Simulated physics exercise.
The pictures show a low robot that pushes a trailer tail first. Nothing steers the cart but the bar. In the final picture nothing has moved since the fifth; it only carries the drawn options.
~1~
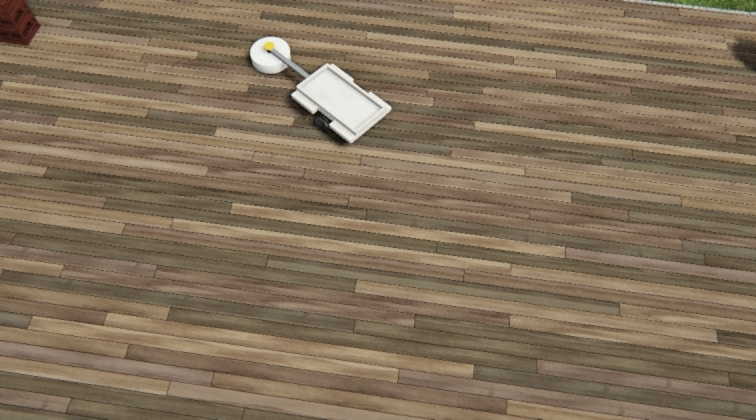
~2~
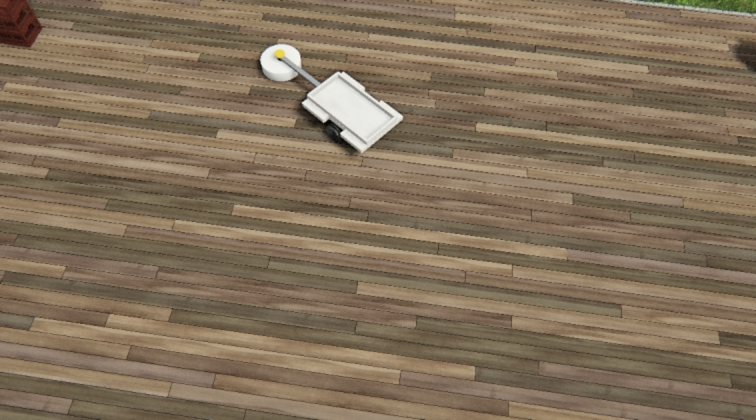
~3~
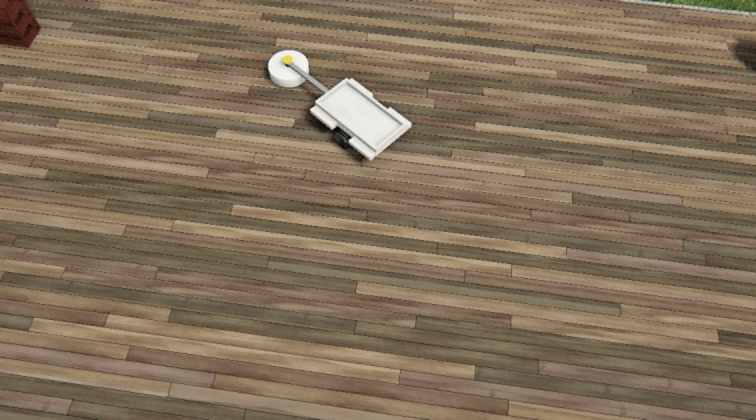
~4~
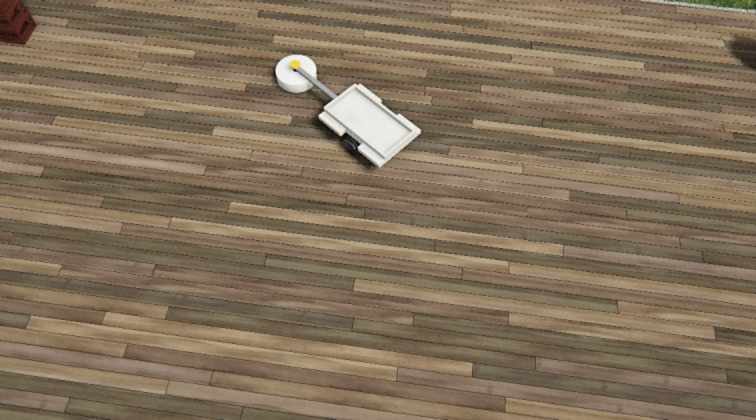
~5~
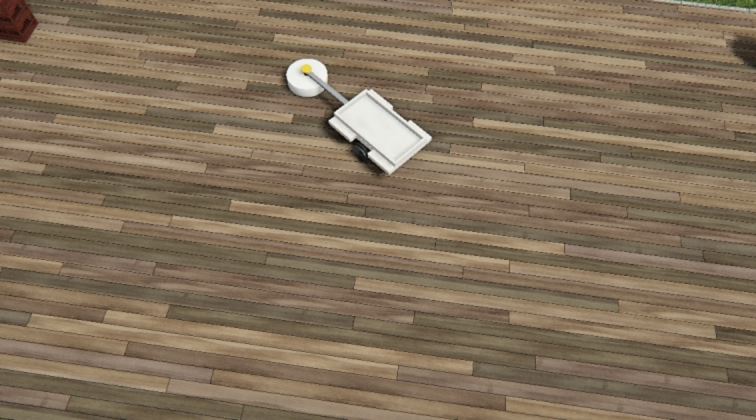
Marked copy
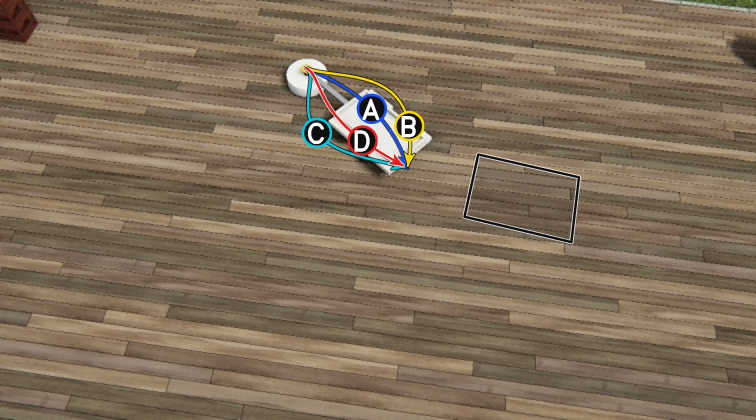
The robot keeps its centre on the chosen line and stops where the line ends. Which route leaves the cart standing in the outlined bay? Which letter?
The robot should drive D.
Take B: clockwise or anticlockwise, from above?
It turns clockwise.
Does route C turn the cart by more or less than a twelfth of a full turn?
More than that.
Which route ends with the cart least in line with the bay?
Route B.
On the marked copy, A from (306, 68) via (367, 104) to (407, 168); B from (306, 68) via (391, 92) to (408, 166); C from (306, 68) via (322, 138) to (405, 167); D from (306, 68) via (341, 121) to (403, 165); the bay at (523, 197).
Taking D. A third of the way, robot (330, 114), cart (422, 159).
Two thirds of the way, robot (365, 149), cart (471, 181).
When it is over, robot (407, 175), cart (521, 196); the cart stands in the bay.
As for the rest, A leaves the cart at (490, 247), out of the bay; B leaves the cart at (435, 272), out of the bay; C leaves the cart at (517, 153), out of the bay.
